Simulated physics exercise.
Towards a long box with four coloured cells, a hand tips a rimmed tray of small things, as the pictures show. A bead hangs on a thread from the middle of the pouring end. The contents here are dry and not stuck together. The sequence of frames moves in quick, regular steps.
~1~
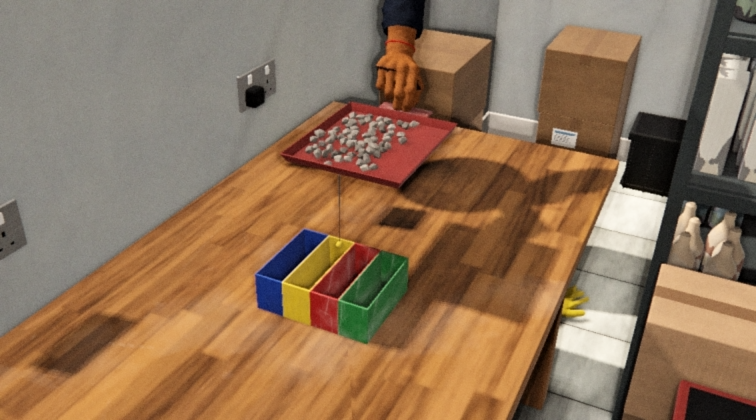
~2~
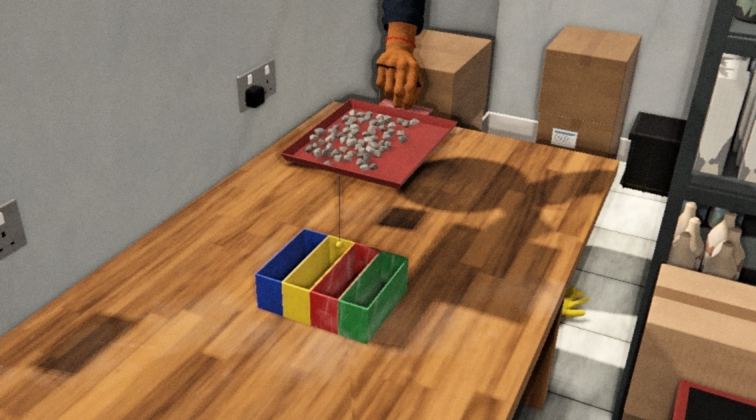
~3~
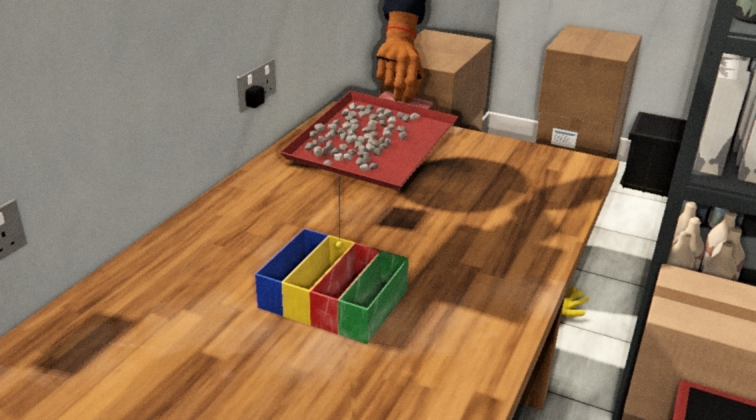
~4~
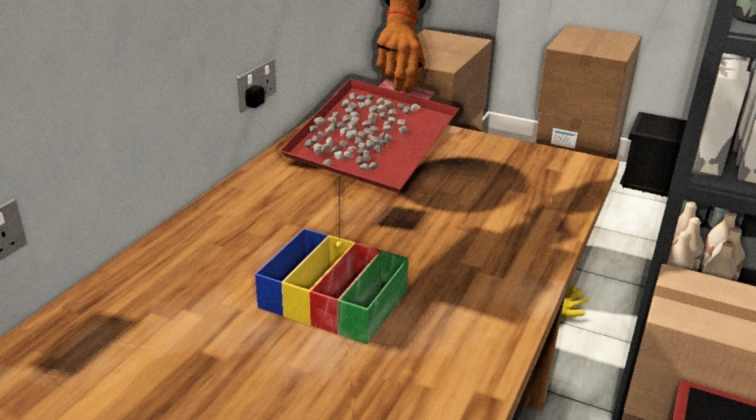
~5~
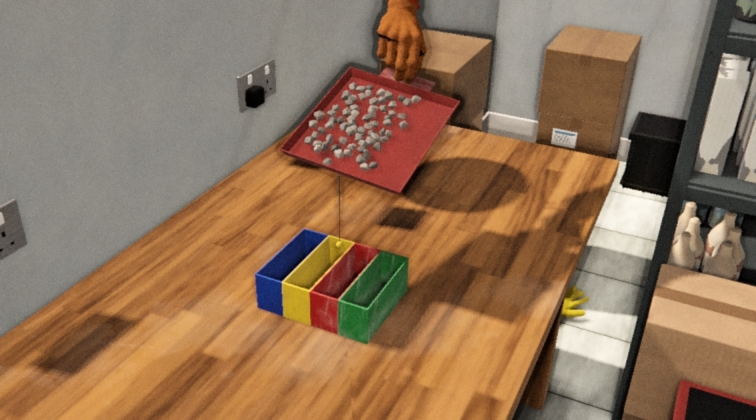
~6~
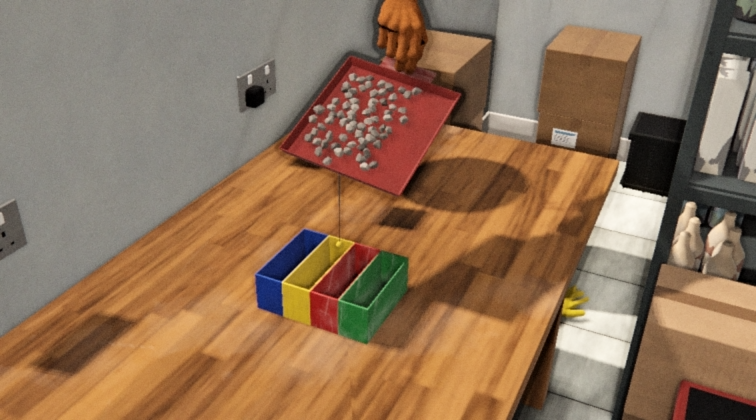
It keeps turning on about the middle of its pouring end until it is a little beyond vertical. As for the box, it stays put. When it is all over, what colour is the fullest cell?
It is the green one.
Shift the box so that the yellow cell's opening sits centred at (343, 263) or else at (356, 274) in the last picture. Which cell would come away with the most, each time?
Placing A: The green one / placing B: The red one.
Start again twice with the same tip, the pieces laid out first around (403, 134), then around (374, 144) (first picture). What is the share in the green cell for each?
Near 50 per cent and near 50 per cent.
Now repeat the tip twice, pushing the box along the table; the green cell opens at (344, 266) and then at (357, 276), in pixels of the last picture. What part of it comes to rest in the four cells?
Try 1: Some 10 %; try 2: Some 30 %.
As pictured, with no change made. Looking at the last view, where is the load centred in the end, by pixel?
(378, 315).
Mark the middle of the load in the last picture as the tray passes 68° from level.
(377, 189).
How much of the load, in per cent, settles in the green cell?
Result: Around 40 in a hundred.
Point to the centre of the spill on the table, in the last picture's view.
Somewhere near (417, 343), I think.
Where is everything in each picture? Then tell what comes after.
In the first picture, corners of the pouring end at (286, 153) and (398, 180), level; middle of the load at (351, 140), bits of gravel; bead on its thread at (340, 245); blue cell at (270, 292); yellow cell at (297, 301); red cell at (324, 310); green cell at (353, 319).
In the second picture, corners of the pouring end at (286, 152) and (398, 180), level; middle of the load at (351, 138).
In the third picture, corners of the pouring end at (286, 151) and (398, 182), tipped barely, lowest at the right corner; middle of the load at (351, 135).
In the fourth picture, corners of the pouring end at (286, 149) and (398, 185), tipped a little, lowest at the right corner; middle of the load at (351, 129).
In the fifth picture, corners of the pouring end at (286, 148) and (398, 188), tipped clearly, lowest at the right corner; middle of the load at (351, 124).
In the sixth picture, corners of the pouring end at (285, 147) and (398, 190), tipped clearly, lowest at the right corner; middle of the load at (351, 119); blue cell at (270, 292); yellow cell at (297, 301); red cell at (324, 310); green cell at (353, 319).
Soon, tray tipped steeply; about two thirds on the tray; about a quarter falling or outside the box.
A while on, tray tipped past a quarter turn; about a third in the green cell; a small part in the red cell; a small part in the yellow cell; about half falling or outside the box.
Towards the end, tray tipped past a quarter turn; about a third in the green cell; a small part in the red cell; a small part in the yellow cell; about half falling or outside the box.
Finally, tray tipped past a quarter turn; about a third in the green cell; a small part in the red cell; a small part in the yellow cell; none in the blue cell; about half outside the box.
